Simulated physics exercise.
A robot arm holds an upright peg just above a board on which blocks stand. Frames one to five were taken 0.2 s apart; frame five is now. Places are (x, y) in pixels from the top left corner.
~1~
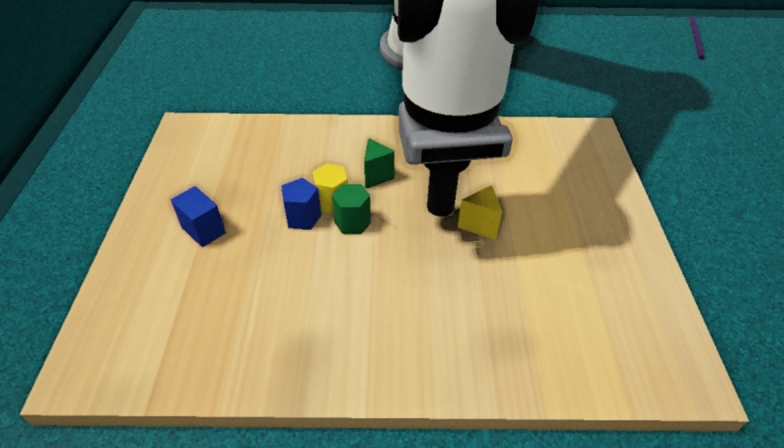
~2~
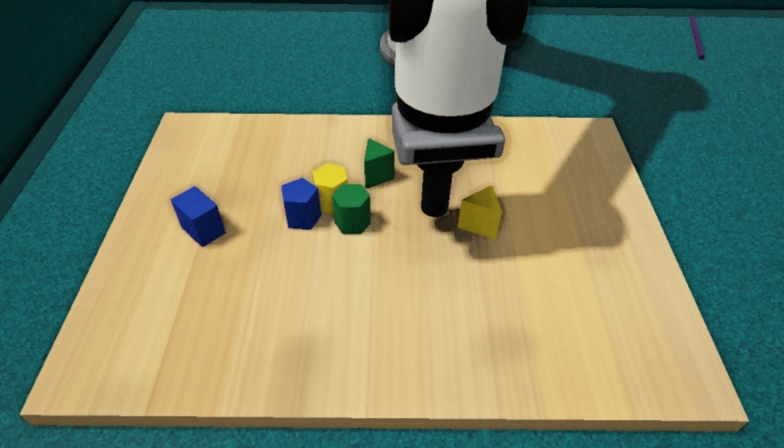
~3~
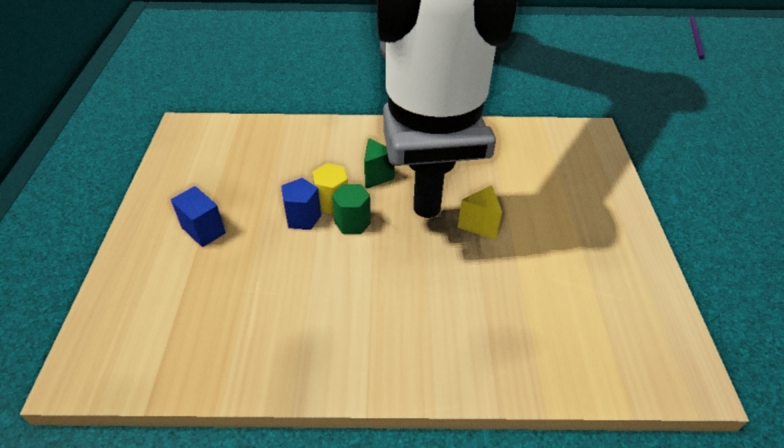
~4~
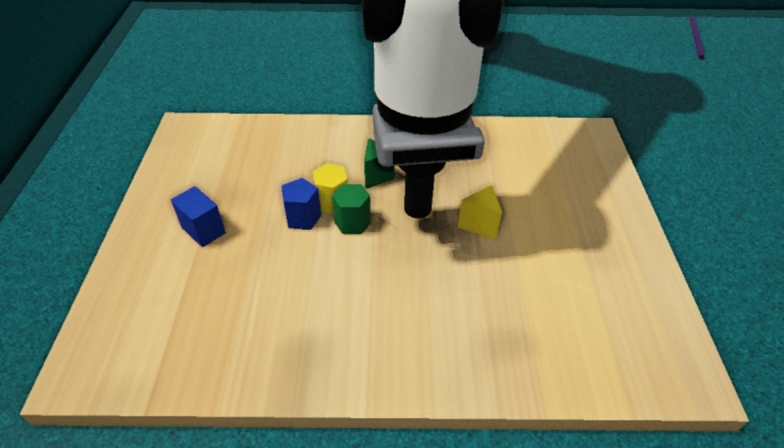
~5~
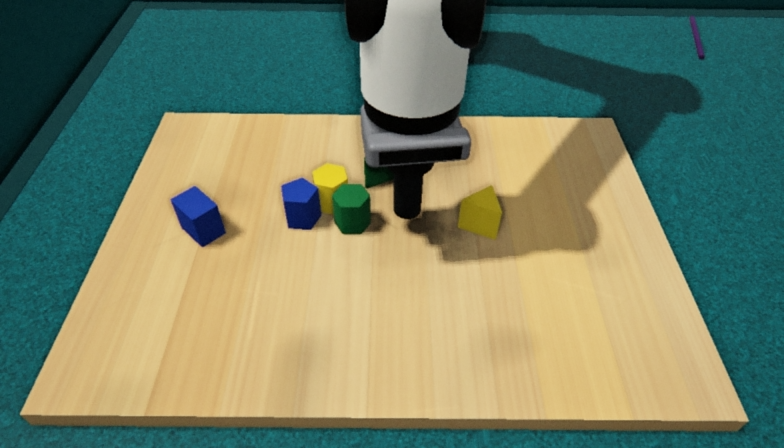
The clip opens with a robot arm holding a dark peg upright beside a yellow triangular block on a wooden board, with blue, green and yellow blocks to the left. The arm moves the peg slowly left, away from the triangular block and toward the green six-sided one, while the blocks stay still.
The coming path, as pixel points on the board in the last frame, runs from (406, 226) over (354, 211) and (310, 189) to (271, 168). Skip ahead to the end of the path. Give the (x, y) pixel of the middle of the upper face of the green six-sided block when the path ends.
My best guess is (323, 197).
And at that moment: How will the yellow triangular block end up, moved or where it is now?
It holds its position.
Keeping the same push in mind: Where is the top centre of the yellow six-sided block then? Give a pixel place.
It comes to (239, 134).
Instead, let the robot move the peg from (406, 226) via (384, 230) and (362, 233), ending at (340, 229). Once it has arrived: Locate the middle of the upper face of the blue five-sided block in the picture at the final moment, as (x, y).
That would be at about pixel (281, 186).
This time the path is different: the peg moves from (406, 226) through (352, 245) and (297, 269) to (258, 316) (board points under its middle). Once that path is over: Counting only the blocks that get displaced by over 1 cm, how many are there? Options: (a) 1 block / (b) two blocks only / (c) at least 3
I'll go with a - 1 block.
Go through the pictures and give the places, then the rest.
Peg tip (440, 207); block tops, blue five-sided block (298, 190); yellow six-sided block (330, 175); green six-sided block (351, 195); green triangular block (376, 149); yellow triangular block (485, 198), in the first picture.
Peg (435, 208); blocks unchanged, in the second picture.
Peg (427, 209); blocks unchanged, in the third picture.
Peg (418, 209); blocks unchanged, in the fourth picture.
Peg (407, 210); blue five-sided block (298, 190); yellow six-sided block (330, 175); green six-sided block (351, 195); green triangular block hidden; yellow triangular block (485, 198), in the fifth picture.
On the path given first. One third of the way, peg (352, 194); blue five-sided block (294, 190); yellow six-sided block (323, 173), turned 25° clockwise; green six-sided block (326, 196), turned 15° anticlockwise.
Two thirds of the way, peg (307, 173); blue five-sided block (289, 190); yellow six-sided block (280, 153), turned 25° clockwise; green six-sided block (322, 197), turned 25° anticlockwise.
At the end, peg (268, 151); blue five-sided block (289, 190); yellow six-sided block (239, 134), turned 15° clockwise; green six-sided block (322, 197), turned 25° anticlockwise; green triangular block in place; yellow triangular block in place.
